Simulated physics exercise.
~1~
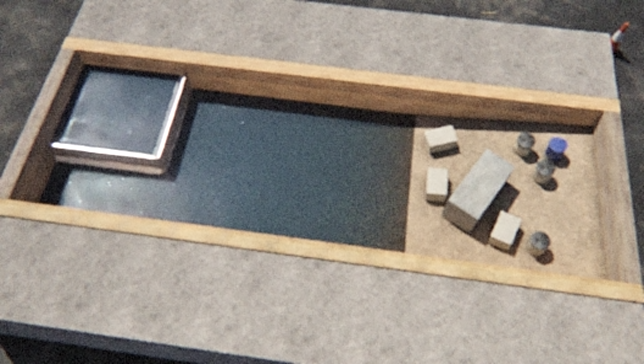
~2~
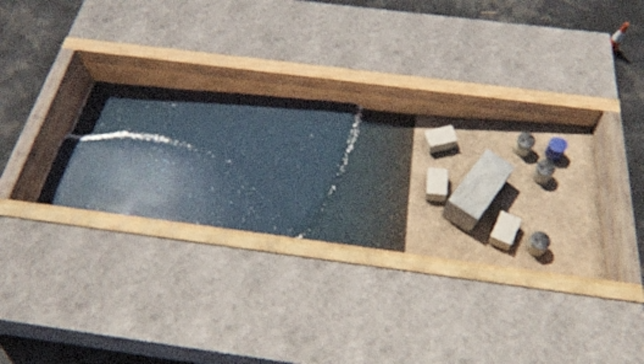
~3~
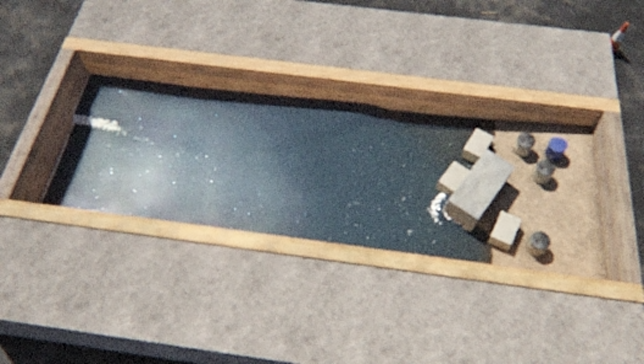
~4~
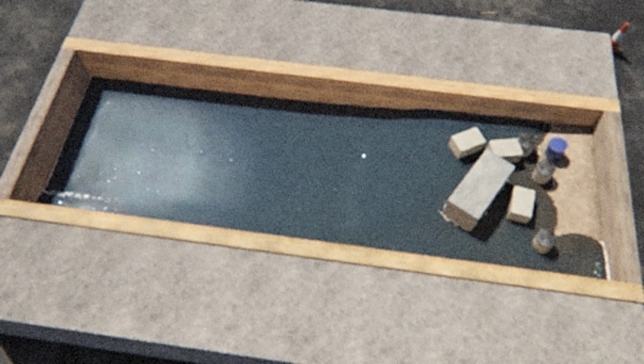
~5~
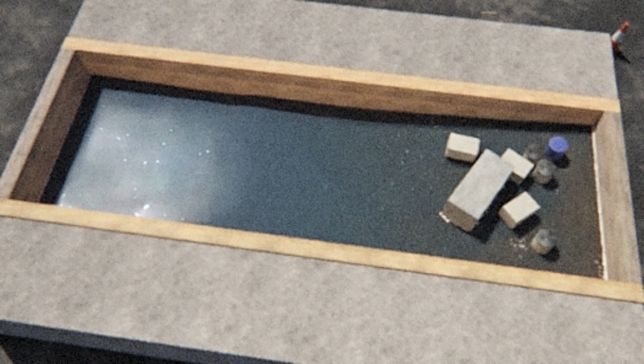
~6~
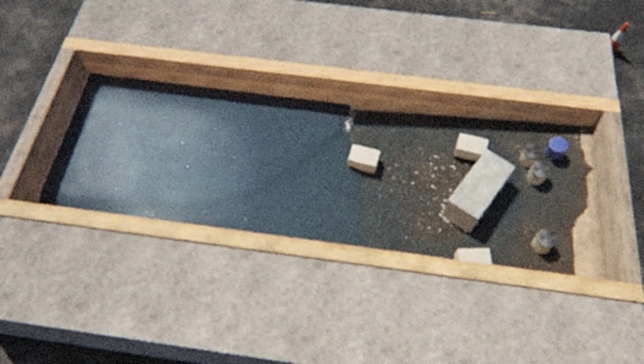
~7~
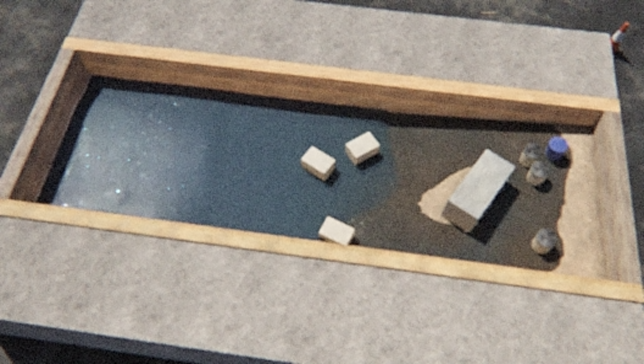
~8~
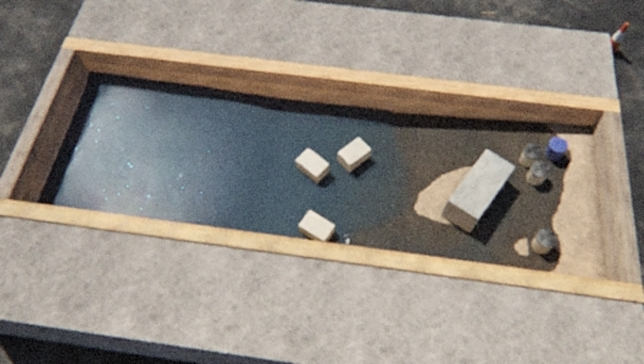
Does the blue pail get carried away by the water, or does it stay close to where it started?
The blue pail stays close to where it started, barely shifting near the right end of the channel.
